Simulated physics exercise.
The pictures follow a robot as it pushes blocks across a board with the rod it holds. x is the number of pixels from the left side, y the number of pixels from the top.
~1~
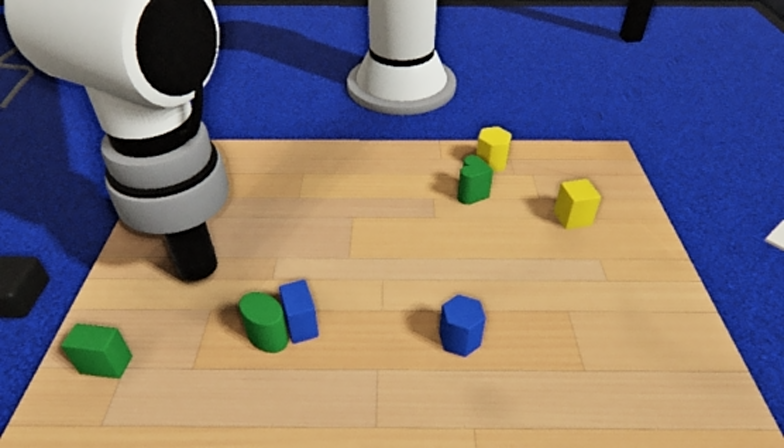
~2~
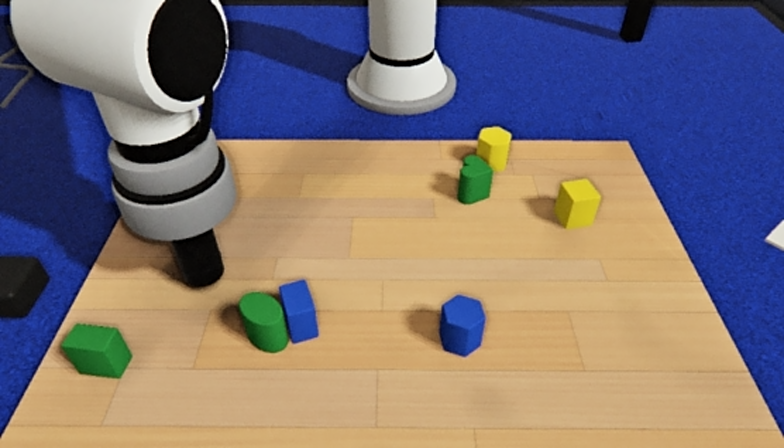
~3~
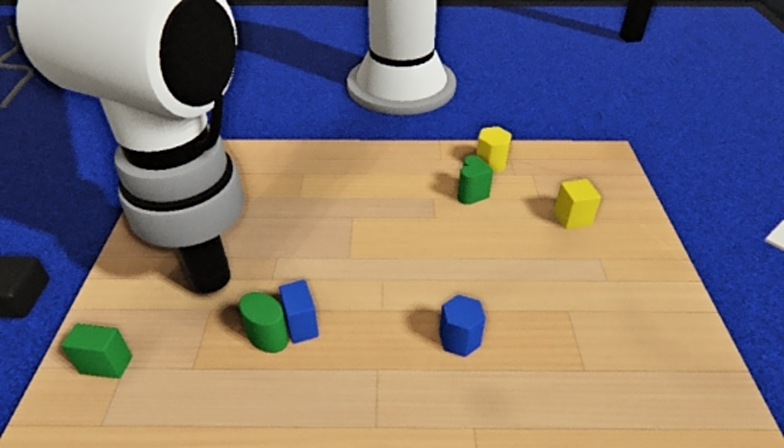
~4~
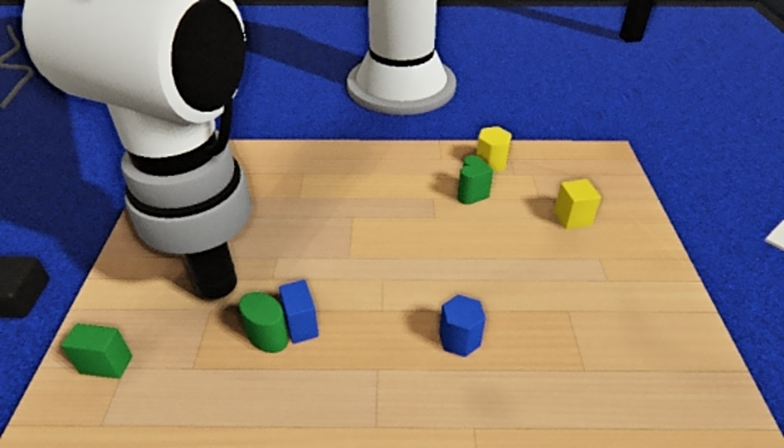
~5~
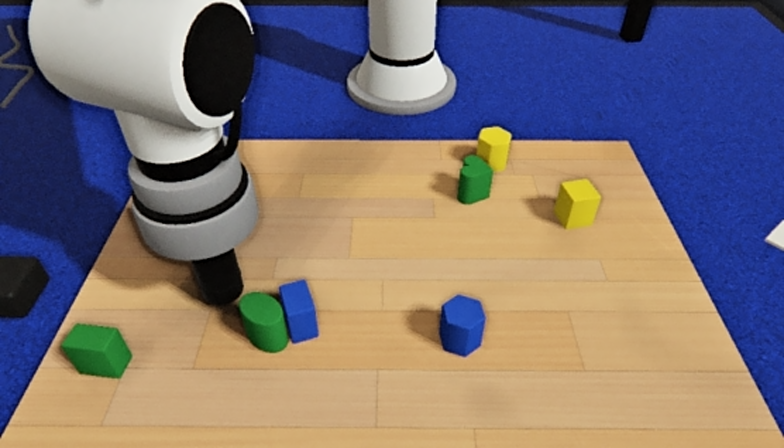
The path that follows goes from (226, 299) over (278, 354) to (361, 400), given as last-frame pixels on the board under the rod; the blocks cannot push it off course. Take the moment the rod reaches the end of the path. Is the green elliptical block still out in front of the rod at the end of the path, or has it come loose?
Ahead.
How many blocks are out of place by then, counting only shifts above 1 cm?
I expect just one block to be moved by more than 1 cm.
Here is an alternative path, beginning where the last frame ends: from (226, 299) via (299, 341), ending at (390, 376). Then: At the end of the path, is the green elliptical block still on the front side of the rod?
No, that is not what happens.
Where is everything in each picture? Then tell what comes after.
Tip of the rod (199, 268), middles of tops, green elliptical block (260, 307), blue oblong (296, 296), in the first picture.
Rod (205, 274), nothing pushed, in the second picture.
Rod (211, 279), nothing pushed, in the third picture.
Rod (218, 285), nothing pushed, in the fourth picture.
Rod (224, 291), green elliptical block (260, 307), blue oblong (296, 296), in the fifth picture.
What follows on the original path. One third of the way, rod (255, 330); green elliptical block (286, 333).
Two thirds of the way, rod (305, 362); green elliptical block (339, 369).
At the end, rod (361, 392); green elliptical block (393, 410), turned 25° clockwise; blue oblong unmoved.
